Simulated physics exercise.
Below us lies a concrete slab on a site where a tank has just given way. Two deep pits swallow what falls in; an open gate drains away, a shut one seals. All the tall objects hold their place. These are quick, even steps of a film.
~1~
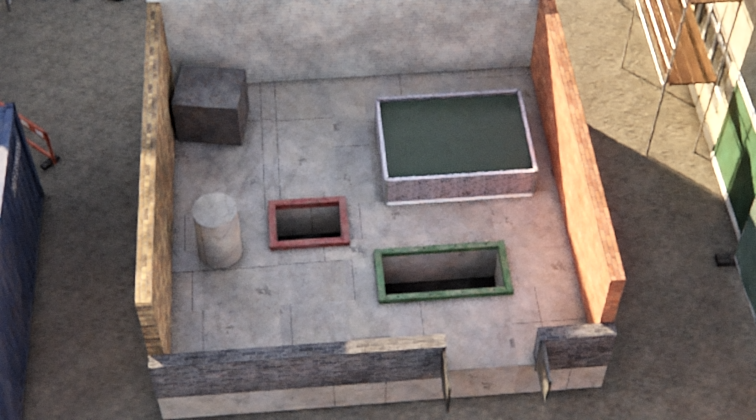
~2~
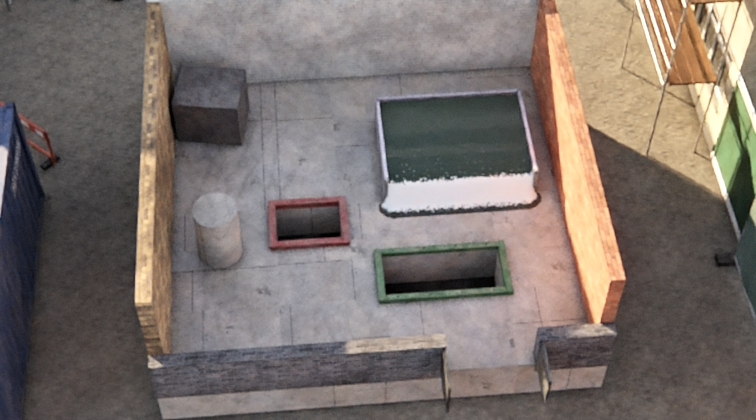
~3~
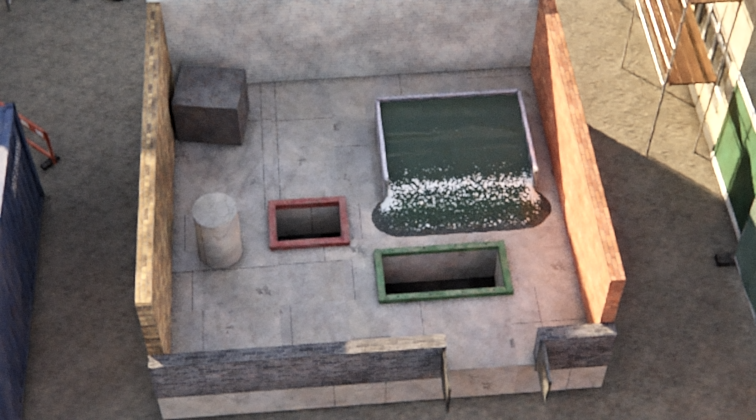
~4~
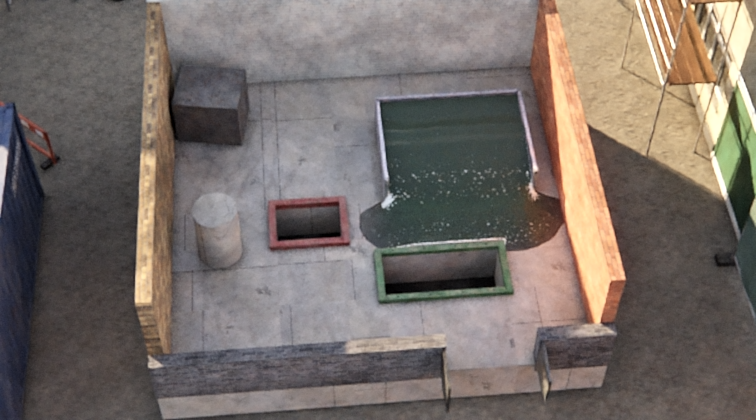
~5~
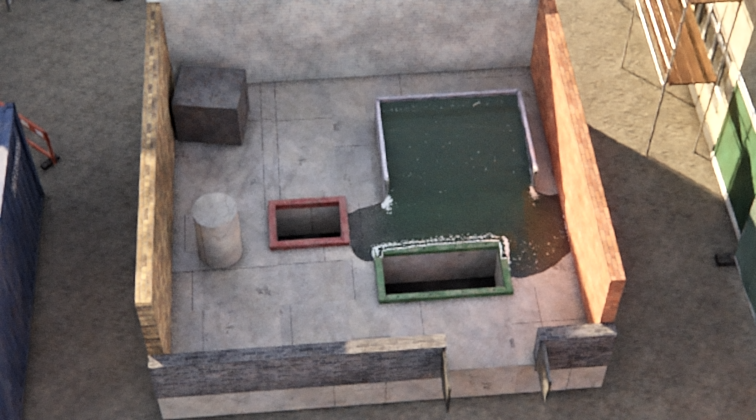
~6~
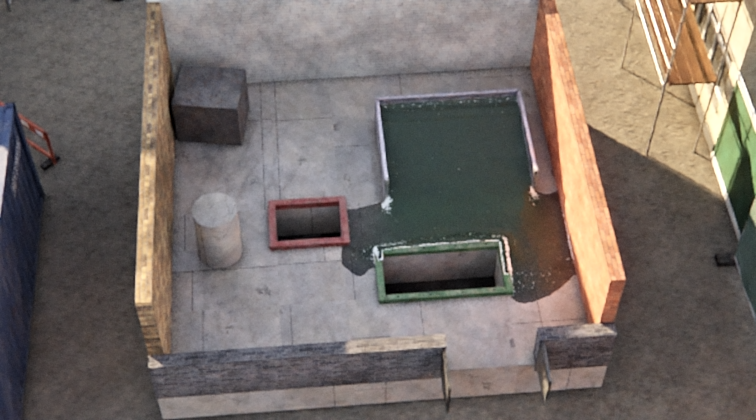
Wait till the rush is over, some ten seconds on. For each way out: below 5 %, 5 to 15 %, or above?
The gate takes from 5 to 15 %; the green pit takes over 15 %; the red pit takes under 5 %.
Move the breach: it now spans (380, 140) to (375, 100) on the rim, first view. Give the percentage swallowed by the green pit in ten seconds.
Parts in a hundred: Green 0.
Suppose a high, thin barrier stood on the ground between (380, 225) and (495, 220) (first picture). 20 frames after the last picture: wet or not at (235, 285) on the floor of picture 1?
Verdict: Free of water.
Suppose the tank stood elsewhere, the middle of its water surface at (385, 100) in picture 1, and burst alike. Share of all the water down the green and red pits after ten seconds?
Parts in a hundred: Green 30, red 8.
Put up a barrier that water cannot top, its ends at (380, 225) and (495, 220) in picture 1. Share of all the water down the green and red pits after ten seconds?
Per cent: Green 0, red 8.
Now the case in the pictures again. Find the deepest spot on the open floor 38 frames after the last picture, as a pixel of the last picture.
Near (205, 337).
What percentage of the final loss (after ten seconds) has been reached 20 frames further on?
Roughly 80 per cent.
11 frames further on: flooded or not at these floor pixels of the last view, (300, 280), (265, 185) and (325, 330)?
As listed: Covered, free of water, awash.
A moment on, water covers 25 % of the floor; the gate 0 %, the green pit 14 %, the red pit 0 %.
Next, water covers 30 % of the floor; the gate 1 %, the green pit 25 %, the red pit 0 %.
Then, water covers 50 % of the floor; the gate 3 %, the green pit 31 %, the red pit 0 %.
Later, water covers 60 % of the floor; the gate 7 %, the green pit 32 %, the red pit 1 %.
In the end, water covers 90 % of the floor; the gate 10 %, the green pit 32 %, the red pit 1 %.
